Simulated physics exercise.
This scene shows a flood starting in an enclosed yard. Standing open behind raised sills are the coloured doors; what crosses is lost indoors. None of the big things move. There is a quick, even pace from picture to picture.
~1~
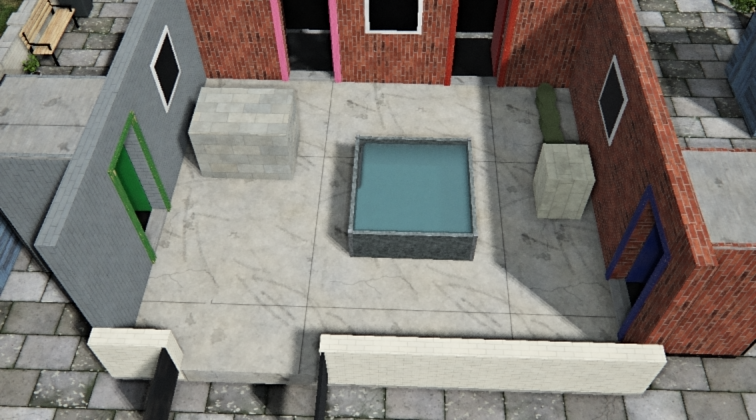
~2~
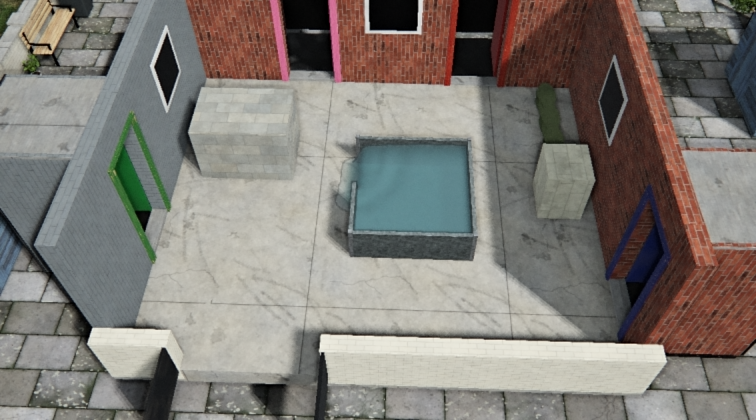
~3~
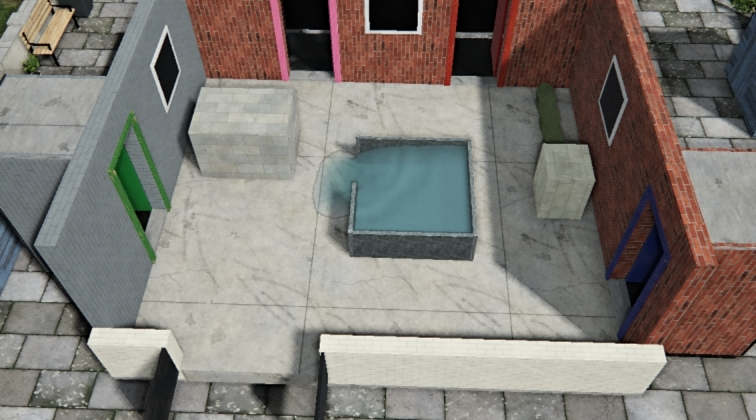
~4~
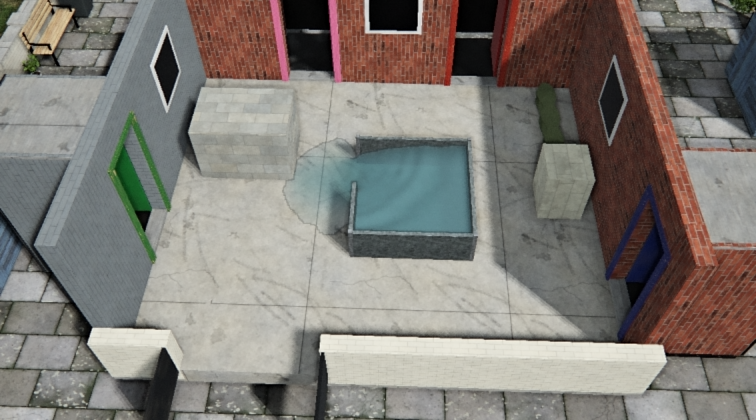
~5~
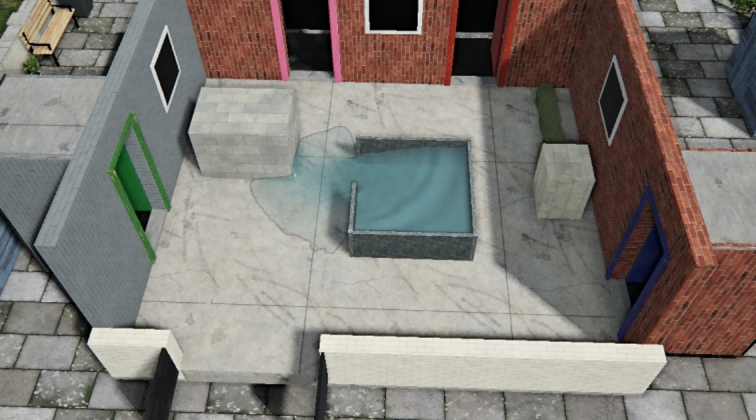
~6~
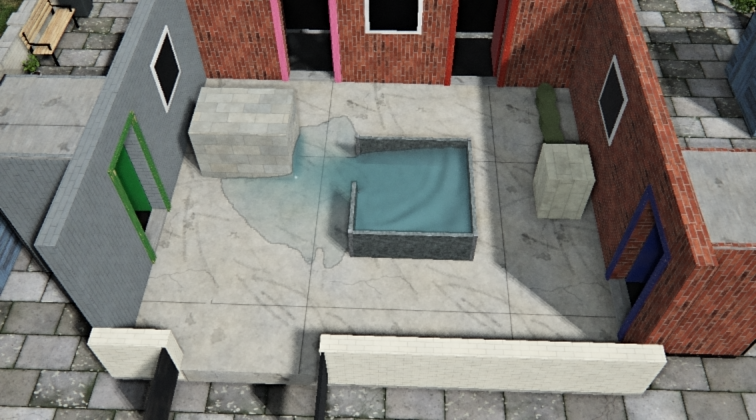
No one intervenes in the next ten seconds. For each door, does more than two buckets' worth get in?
In the end I expect the blue door to let through an acceptable amount. I expect the red door to let through an acceptable amount. I expect the pink door to let through too much. I expect the green door to let through too much.
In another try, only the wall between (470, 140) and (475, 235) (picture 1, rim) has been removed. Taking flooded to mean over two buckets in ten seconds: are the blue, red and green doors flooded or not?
Result - blue door: Beyond the limit; red door: Beyond the limit; green door: Within bounds.
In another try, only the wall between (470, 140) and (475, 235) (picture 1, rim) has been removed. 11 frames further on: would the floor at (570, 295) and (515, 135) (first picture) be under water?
Note: Point one inundated; point two inundated.
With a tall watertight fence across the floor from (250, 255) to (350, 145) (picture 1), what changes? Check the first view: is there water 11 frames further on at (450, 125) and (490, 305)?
Soaked, not wet.
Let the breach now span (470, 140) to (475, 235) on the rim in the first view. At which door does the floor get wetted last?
You want the one in green.
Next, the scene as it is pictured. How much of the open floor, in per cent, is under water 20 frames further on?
About 45 per cent.
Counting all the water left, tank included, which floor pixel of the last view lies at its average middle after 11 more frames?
(358, 194).
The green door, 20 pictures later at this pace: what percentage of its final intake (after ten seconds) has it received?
About 85 per cent.
A moment on, water covers 20 % of the floor; the blue door not reached, the red door not reached, the pink door wet at the sill, nothing in, the green door wet at the sill, nothing in.
Next, water covers 30 % of the floor; the blue door not reached, the red door not reached, the pink door over two buckets in, the green door under two buckets in.
Then, water covers 45 % of the floor; the blue door not reached, the red door wet at the sill, nothing in, the pink door far over two buckets in, the green door over two buckets in.
Later, water covers 65 % of the floor; the blue door not reached, the red door wet at the sill, nothing in, the pink door far over two buckets in, the green door over two buckets in.
In the end, water covers 90 % of the floor; the blue door wet at the sill, nothing in, the red door wet at the sill, nothing in, the pink door far over two buckets in, the green door over two buckets in.
